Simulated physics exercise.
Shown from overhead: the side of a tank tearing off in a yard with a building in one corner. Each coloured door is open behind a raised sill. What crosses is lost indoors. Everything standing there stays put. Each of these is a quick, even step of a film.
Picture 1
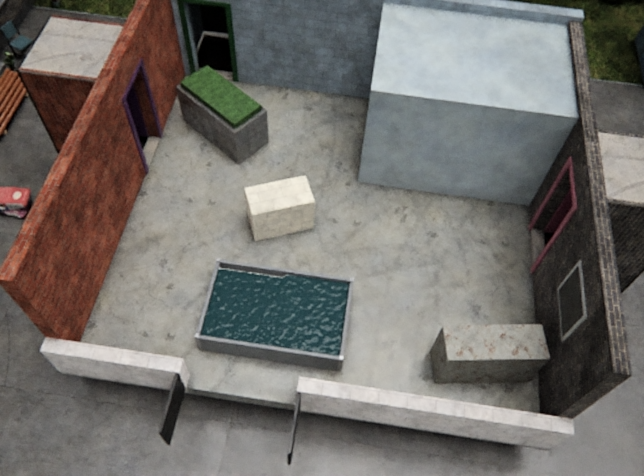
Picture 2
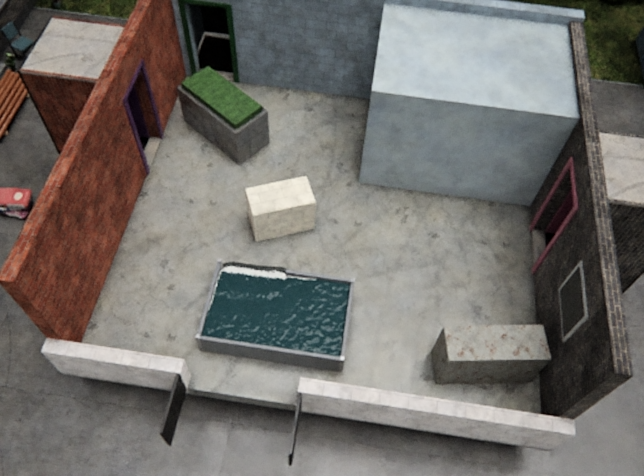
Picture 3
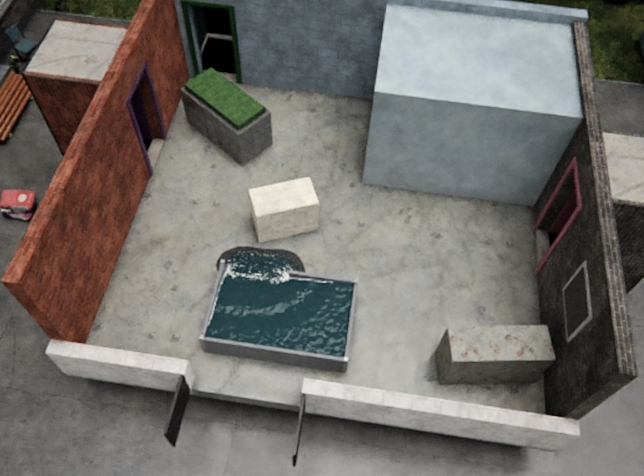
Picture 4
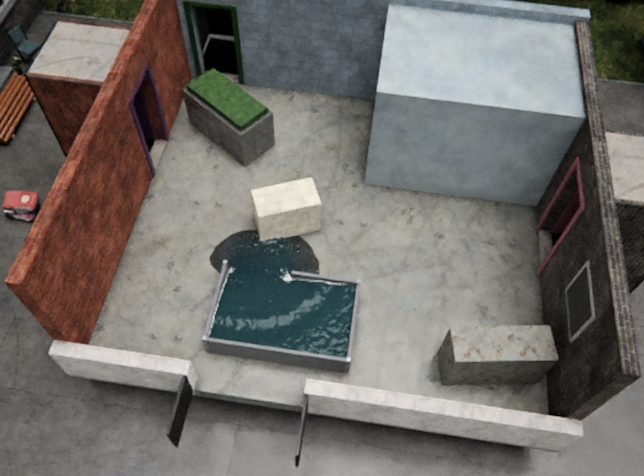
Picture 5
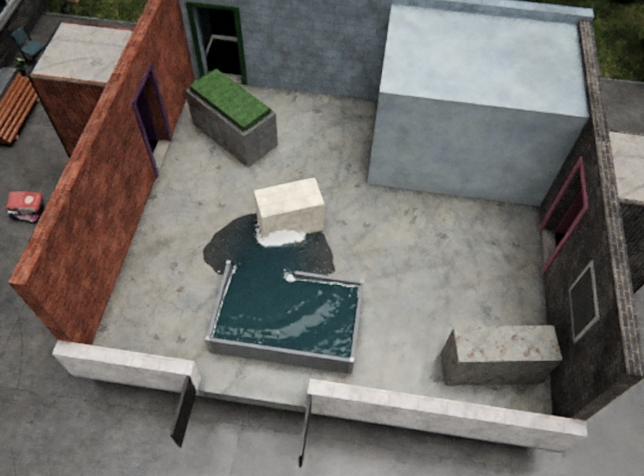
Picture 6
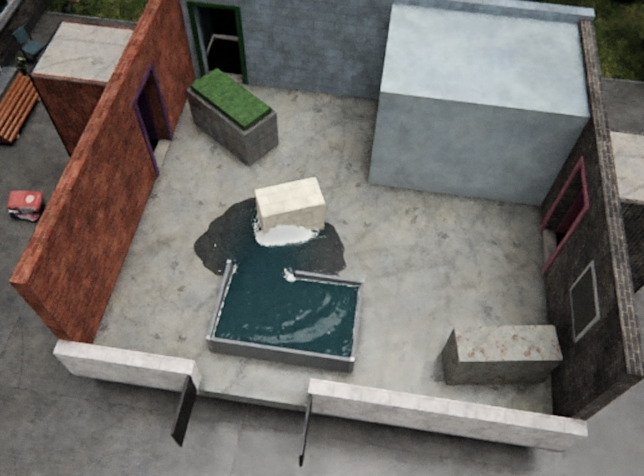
Water bursts from the open tank's far side and spreads around the pale block.
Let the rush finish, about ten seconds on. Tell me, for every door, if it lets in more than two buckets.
Here it is: The green door lets more than two through; the purple door lets more than two through; the pink door keeps it to two or fewer.
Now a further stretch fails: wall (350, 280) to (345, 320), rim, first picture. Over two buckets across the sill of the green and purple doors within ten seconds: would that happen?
Result - green door: Fails to reach it; purple door: Fails to reach it.
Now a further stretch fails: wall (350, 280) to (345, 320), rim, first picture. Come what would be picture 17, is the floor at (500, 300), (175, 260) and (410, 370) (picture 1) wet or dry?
The first spot is swamped, the second spared, the third swamped.
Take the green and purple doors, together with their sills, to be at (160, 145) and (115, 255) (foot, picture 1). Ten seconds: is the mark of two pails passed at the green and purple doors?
As I see it, the green door exceeds the limit while the purple door stays within limit.
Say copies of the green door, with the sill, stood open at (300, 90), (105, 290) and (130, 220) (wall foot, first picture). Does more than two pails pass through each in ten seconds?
Well, the first one doesn't reach it, the next doesn't reach it, and the last overshoots.
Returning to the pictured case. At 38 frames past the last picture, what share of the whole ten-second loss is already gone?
It comes to around 80 per cent.
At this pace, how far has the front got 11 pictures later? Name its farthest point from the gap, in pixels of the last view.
Front's tip: Near (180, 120).
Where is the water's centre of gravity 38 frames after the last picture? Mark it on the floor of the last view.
(303, 240).
A moment on, water covers 15 % of the floor; the green door not reached, the purple door not reached, the pink door not reached.
Next, water covers 30 % of the floor; the green door not reached, the purple door wet at the sill, nothing in, the pink door not reached.
Then, water covers 50 % of the floor; the green door under two buckets in, the purple door over two buckets in, the pink door wet at the sill, nothing in.
Later, water covers 60 % of the floor; the green door over two buckets in, the purple door over two buckets in, the pink door wet at the sill, nothing in.
In the end, water covers 85 % of the floor; the green door over two buckets in, the purple door far over two buckets in, the pink door wet at the sill, nothing in.
